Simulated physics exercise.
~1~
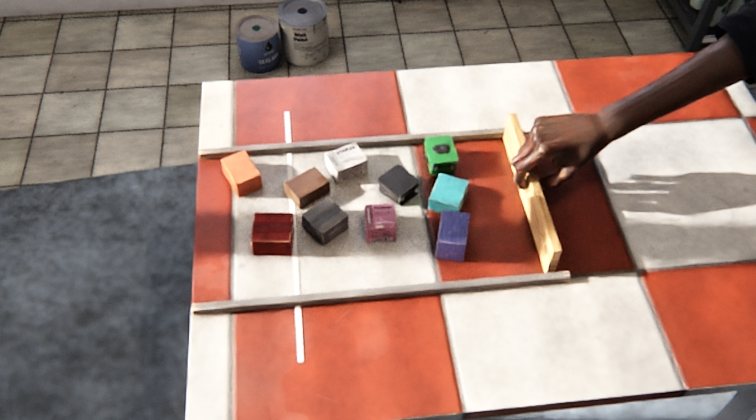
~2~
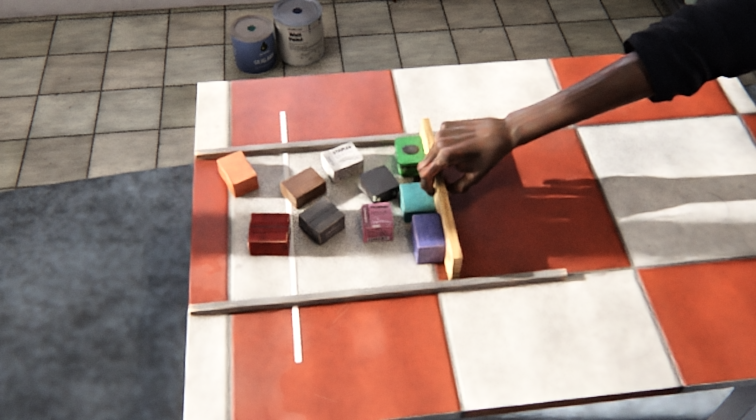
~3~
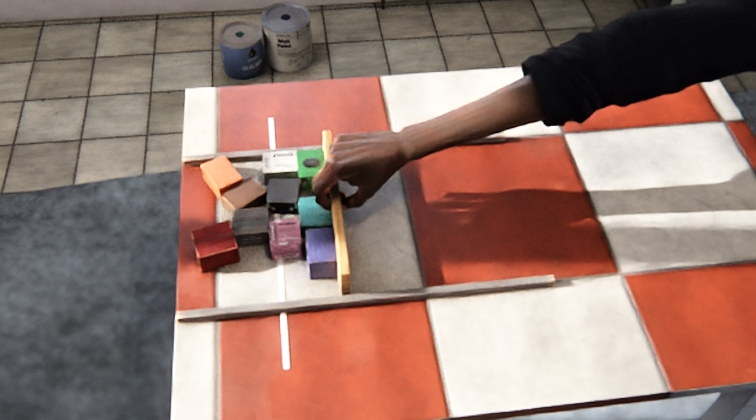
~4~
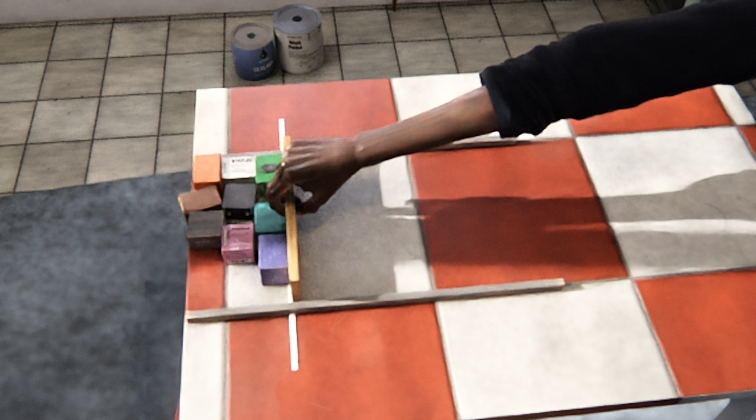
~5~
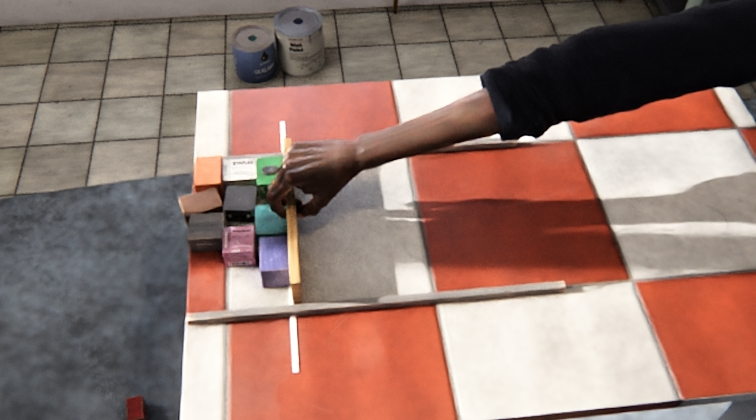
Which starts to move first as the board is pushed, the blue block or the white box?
The blue block starts to move first, and the white box only begins to shift after that.
A hand pushing a wooden board left across a checkered table, bunching coloured blocks together until the red one falls off.
